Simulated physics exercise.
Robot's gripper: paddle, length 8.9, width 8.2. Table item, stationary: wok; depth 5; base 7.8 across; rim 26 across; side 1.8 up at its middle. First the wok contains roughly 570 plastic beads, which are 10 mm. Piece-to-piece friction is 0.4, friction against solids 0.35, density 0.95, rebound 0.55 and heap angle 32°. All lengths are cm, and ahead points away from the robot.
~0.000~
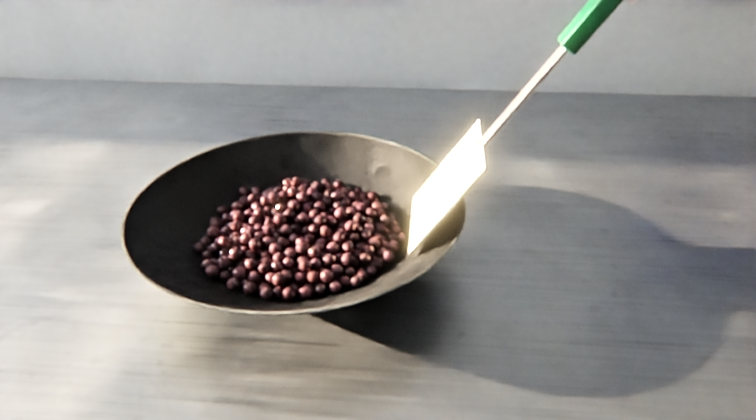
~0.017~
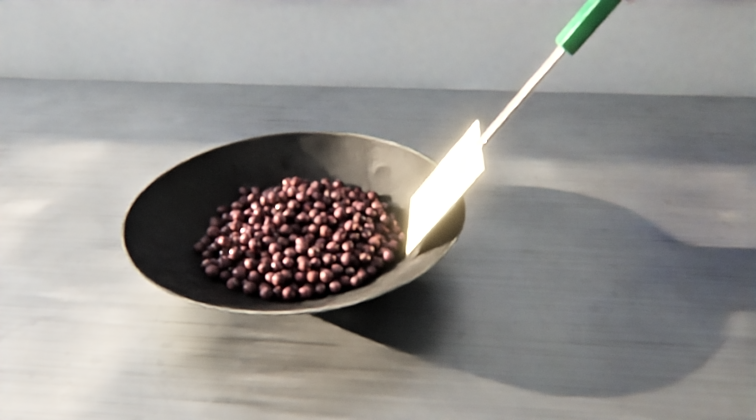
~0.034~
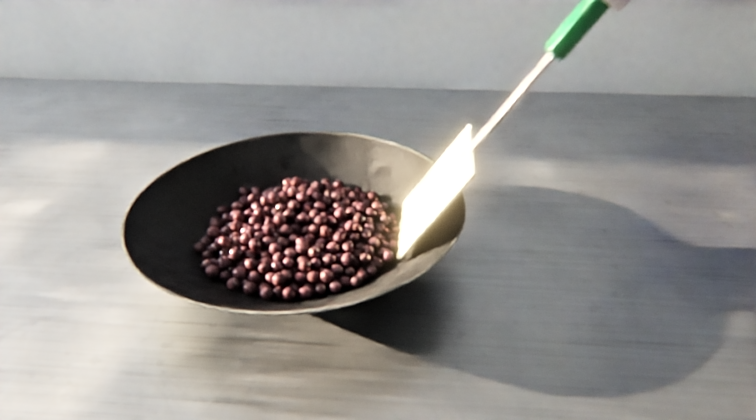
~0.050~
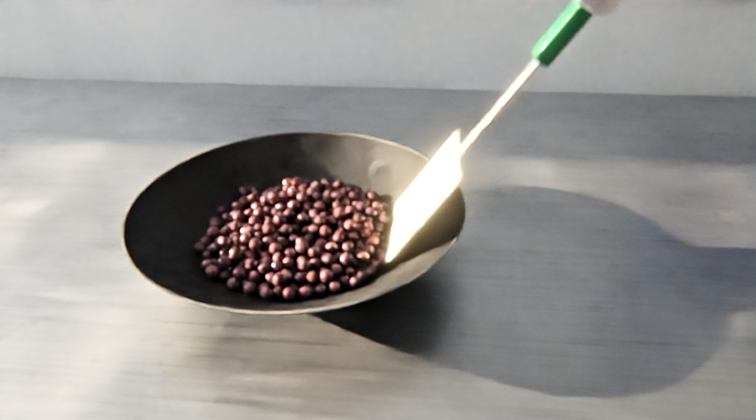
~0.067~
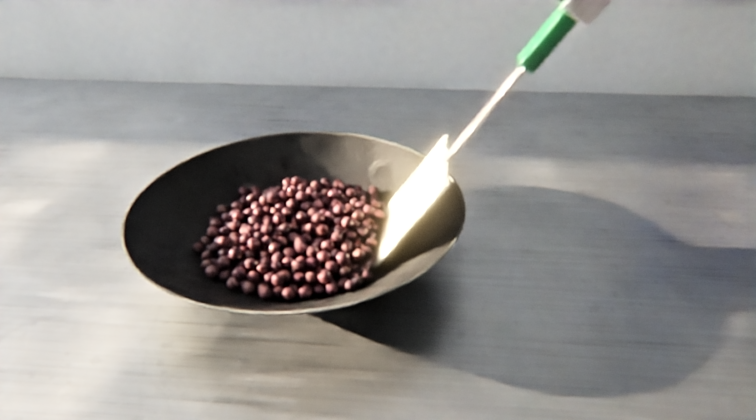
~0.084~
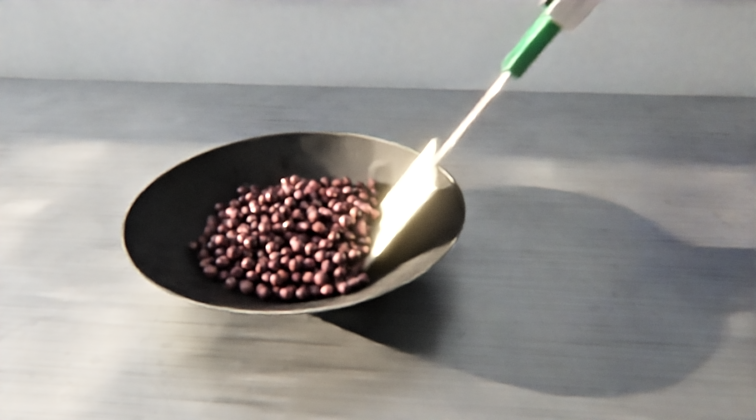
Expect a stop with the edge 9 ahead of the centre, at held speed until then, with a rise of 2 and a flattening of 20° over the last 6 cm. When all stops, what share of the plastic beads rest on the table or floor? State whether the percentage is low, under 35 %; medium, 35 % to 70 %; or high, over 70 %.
The percentage is low.
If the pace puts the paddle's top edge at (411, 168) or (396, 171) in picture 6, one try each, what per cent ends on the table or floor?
That comes to about 40 and about 45 percent, in that order.
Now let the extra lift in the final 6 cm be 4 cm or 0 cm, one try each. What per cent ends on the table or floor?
I'd put it near 25 in a hundred, then near 25 in a hundred.
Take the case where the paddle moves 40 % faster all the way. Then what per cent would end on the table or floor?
It would be roughly 40 percent.
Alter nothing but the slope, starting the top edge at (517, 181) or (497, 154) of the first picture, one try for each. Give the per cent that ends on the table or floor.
About 20 and 25 per cent.
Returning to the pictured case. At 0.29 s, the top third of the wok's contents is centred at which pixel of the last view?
Around (197, 193).
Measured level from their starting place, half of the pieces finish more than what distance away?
I'd guess close to 6 centimetres.
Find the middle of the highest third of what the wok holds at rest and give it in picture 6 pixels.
(199, 216).
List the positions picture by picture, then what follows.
The first picture shows the paddle top edge at (483, 142), sloping 56°; upper third of the load around (298, 225), from x 200 to 400, top at y 180; 569 in the wok.
The second picture shows the paddle top edge at (481, 143), sloping 56°; upper third of the load around (298, 225), from x 200 to 400, top at y 180.
The third picture shows the paddle top edge at (472, 147), sloping 56°; upper third of the load around (298, 225), from x 200 to 400, top at y 180.
The fourth picture shows the paddle top edge at (460, 153), sloping 56°; upper third of the load around (298, 224), from x 200 to 400, top at y 180.
The fifth picture shows the paddle top edge at (447, 158), sloping 56°; upper third of the load around (299, 223), from x 200 to 400, top at y 180.
The sixth picture shows the paddle top edge at (435, 162), sloping 56°; upper third of the load around (296, 222), from x 195 to 400, top at y 180; 569 in the wok.
After 0.19 s, sloping 56°, highest piece 5 above the table; 569 in the wok.
After 0.29 s, sloping 49°, highest piece 7 above the table; 569 in the wok.
After 0.54 s, sloping 36°, highest piece 6 above the table; 429 in the wok, 133 on the table or floor, 7 on the blade or in flight.
After 1.59 s, sloping 36°, highest piece 6 above the table; 429 in the wok, 140 on the table or floor.
In the end, 429 in the wok, 140 on the table or floor. That is 25 % on the table or floor.
